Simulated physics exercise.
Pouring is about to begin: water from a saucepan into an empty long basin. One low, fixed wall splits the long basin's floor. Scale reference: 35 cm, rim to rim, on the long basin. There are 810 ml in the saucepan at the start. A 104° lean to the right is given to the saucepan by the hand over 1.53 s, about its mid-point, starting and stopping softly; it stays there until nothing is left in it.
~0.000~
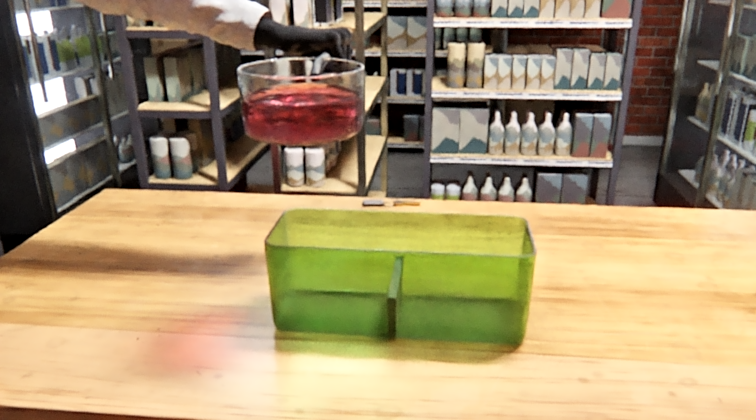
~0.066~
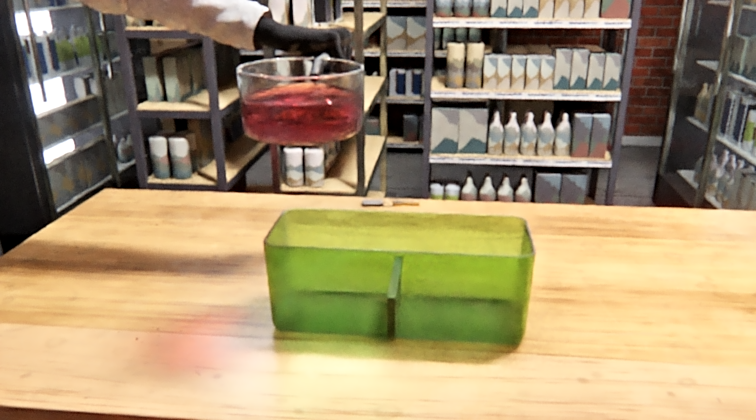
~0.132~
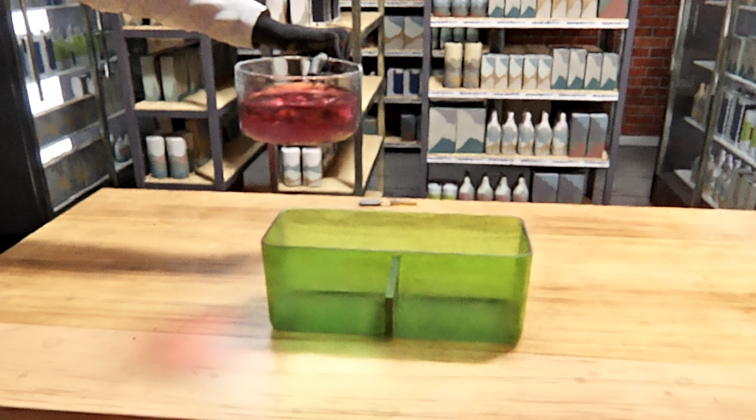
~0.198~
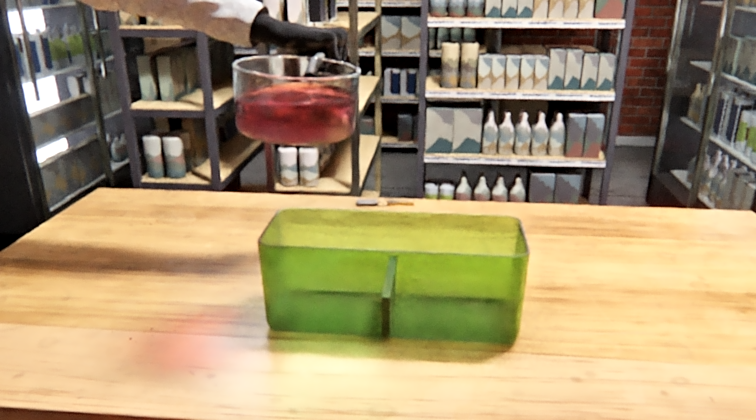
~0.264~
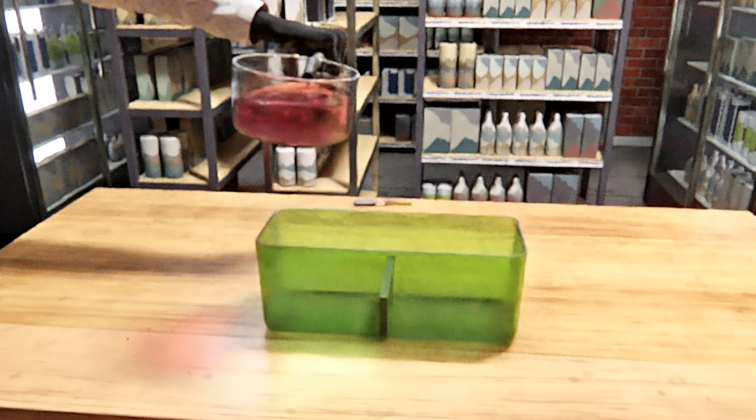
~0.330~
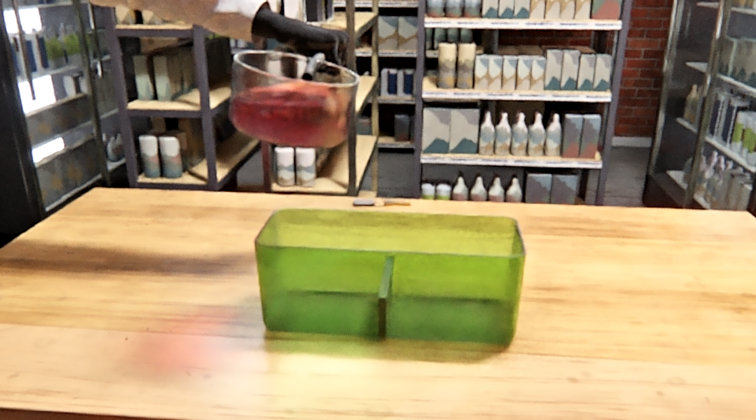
A black-gloved hand on a pale-sleeved arm holds a clear, round vessel of red liquid above a pale wooden table in a shop-like room, seen from the front and slightly above. Below it sits a long, translucent green basin with a low dividing wall, before shelves of bottles and boxes. The hand slowly leans the vessel slightly rightward, while the view drifts very slightly.
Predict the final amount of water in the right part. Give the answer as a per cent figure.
The right part ends with roughly 72 per cent.
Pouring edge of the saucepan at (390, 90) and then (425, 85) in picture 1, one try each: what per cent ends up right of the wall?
I'd expect close to 95 per cent and then close to 100 per cent.
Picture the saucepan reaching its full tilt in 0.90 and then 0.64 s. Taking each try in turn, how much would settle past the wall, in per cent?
Respectively about 60 and 55 percent.
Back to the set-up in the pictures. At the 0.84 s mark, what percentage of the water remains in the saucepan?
Around 74 percent.
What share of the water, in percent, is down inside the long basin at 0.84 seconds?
I'd estimate some 3 percent of the liquid.
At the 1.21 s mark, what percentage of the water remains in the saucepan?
18 per cent or thereabouts.
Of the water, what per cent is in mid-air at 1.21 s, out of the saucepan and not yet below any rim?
It comes to some 16 percent of the total.
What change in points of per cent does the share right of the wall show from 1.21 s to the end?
It rises by about 10.
After 0.84 s the tilt is 60° and 73 per cent is still to pour, 1 is left of the wall and 3 right of it.
After 1.21 s the tilt is 93° and 17 per cent is still to pour, 5 is left of the wall and 62 right of it.
After 1.61 s the tilt is 104° and 1 per cent is still to pour, 24 is left of the wall and 72 right of it.
After 2.03 s the tilt is 104° and 0 per cent is still to pour, 27 is left of the wall and 72 right of it.
In the end 27 per cent lies left of the wall, 72 right of it and 1 outside.
